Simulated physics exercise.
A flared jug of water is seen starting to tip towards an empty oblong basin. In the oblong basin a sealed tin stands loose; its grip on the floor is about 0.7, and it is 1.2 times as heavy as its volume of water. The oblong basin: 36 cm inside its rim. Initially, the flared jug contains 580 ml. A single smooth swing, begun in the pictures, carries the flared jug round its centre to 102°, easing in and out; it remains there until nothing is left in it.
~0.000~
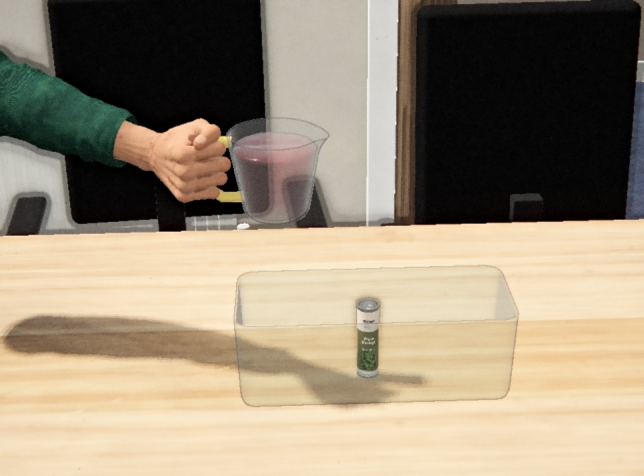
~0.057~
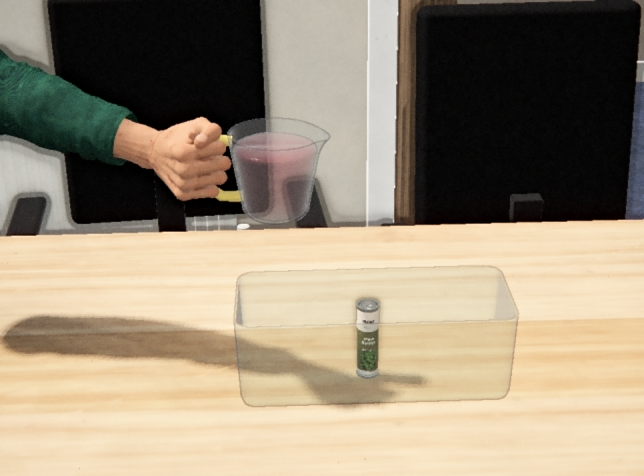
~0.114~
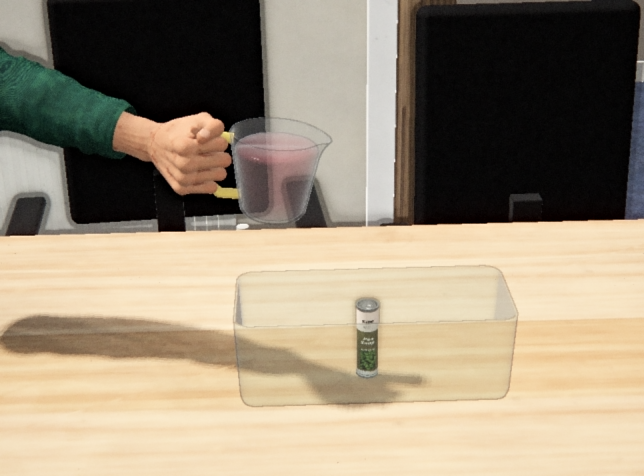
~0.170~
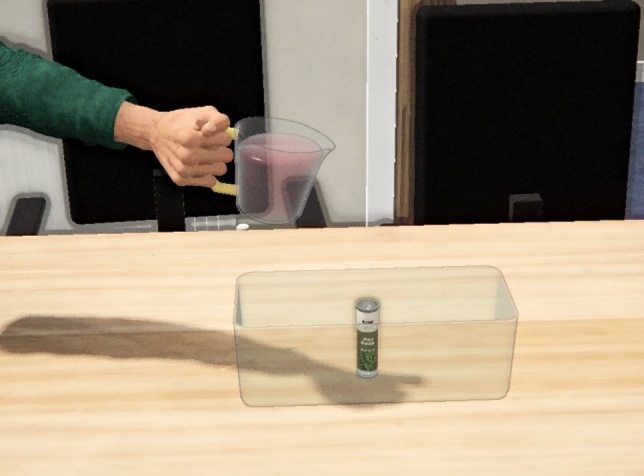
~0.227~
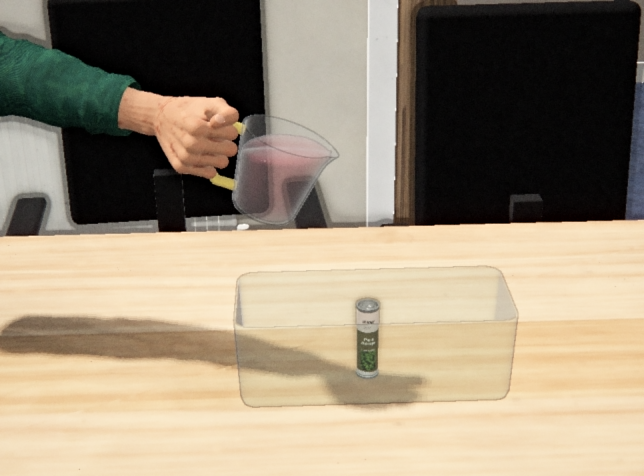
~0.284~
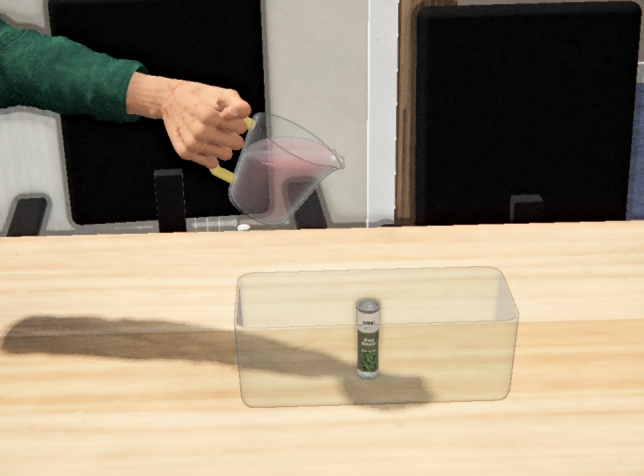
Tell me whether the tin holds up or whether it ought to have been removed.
The tin holds up.
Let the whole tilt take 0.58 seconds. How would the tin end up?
The tin stays up.
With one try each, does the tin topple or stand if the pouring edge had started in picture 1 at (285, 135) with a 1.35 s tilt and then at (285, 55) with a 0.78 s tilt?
The tin overturns the first time and overturns the second time.
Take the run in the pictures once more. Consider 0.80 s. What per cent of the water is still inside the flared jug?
Close to 8 in a hundred.
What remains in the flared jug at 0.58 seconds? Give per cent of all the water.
About 50 percent.
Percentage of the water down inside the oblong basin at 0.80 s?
Roughly 76 %.
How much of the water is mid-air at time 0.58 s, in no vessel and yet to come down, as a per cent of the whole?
About 34 per cent.
Then, 0.58 s in, the tilt is 87° and 49 per cent is still to pour; the tin stands where it began.
Then, 0.80 s in, the tilt is 102° and 8 per cent is still to pour; the tin stands where it began.
Then, 1.03 s in, the tilt is 102° and 0 per cent is still to pour; the tin stands where it began.
Then, 1.28 s in, the tilt is 102° and 0 per cent is still to pour; the tin stands where it began.
Finally, the tin stands where it began.
